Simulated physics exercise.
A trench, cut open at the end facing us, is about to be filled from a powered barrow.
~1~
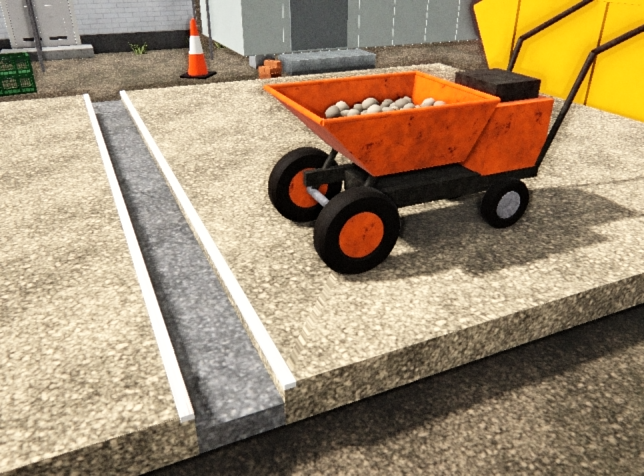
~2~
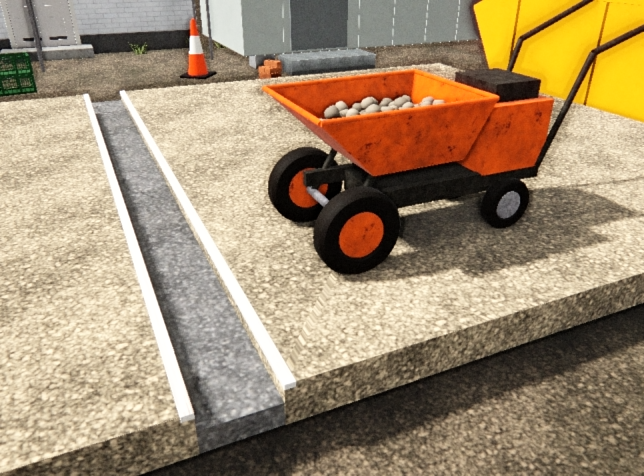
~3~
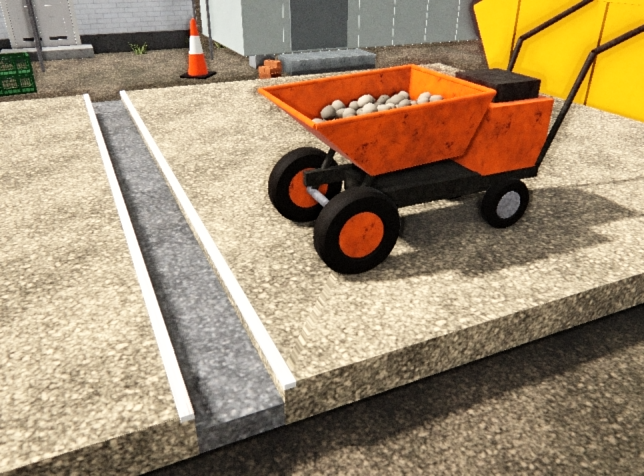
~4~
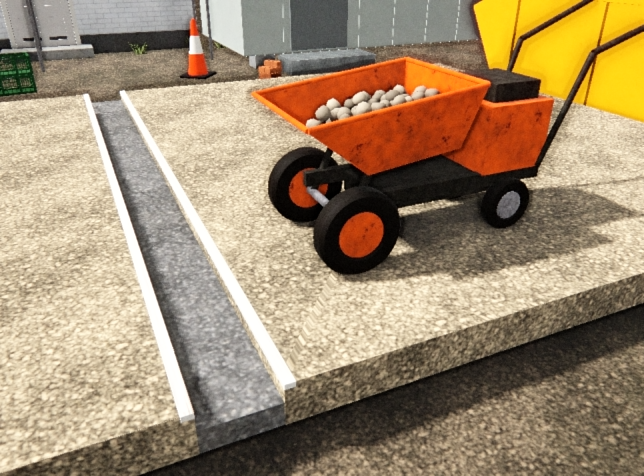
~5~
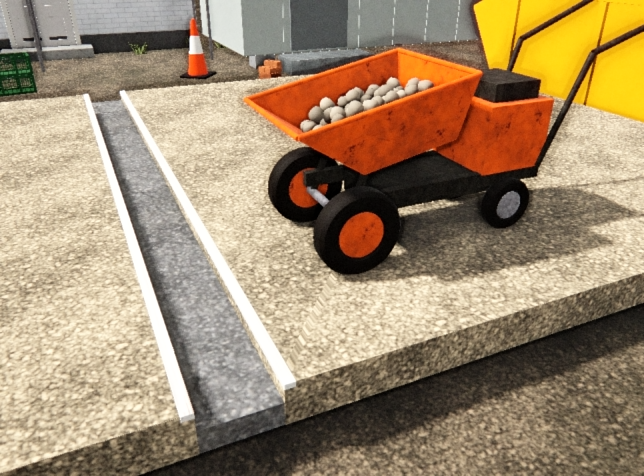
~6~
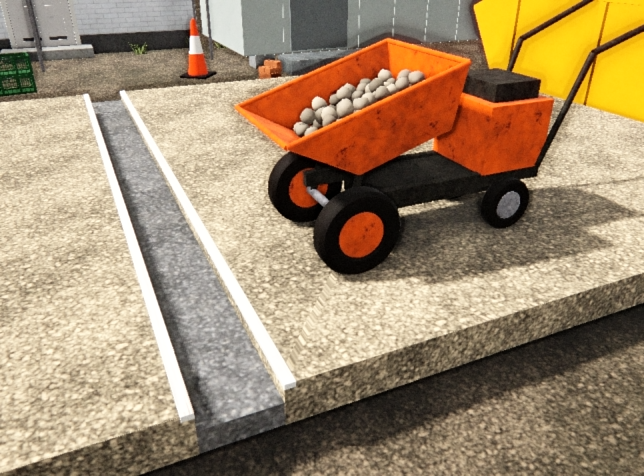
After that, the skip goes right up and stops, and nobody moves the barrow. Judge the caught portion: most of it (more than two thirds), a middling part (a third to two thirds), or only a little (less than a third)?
Most of it.
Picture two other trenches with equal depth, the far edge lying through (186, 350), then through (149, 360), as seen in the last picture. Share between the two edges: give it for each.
Respectively, 70 % and 90 %.
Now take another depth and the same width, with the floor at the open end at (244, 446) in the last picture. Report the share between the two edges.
100 %.
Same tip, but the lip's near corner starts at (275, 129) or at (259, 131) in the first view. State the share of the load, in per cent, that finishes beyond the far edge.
The first stop gives 60 per cent; the second gives 80 per cent.
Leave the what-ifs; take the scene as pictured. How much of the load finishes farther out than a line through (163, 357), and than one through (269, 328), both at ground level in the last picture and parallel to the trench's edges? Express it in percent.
Result, first then second: 10 %, 100 %.
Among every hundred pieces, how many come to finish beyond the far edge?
I'd put it at around 15 percent.
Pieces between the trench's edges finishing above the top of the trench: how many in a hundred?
45 per cent or thereabouts.
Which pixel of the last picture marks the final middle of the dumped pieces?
The centre settles at about (179, 275).
Soon, skip tipped steeply; all in the skip.
A while on, skip tipped right over; about half in the skip; about half in or heaped over the trench; a stray few falling.
Towards the end, skip tipped right over; a stray few in the skip; a stray few short of the trench; most in or heaped over the trench; a small part beyond it.
Finally, skip tipped right over; a stray few in the skip; a stray few short of the trench; most in or heaped over the trench; a small part beyond it.
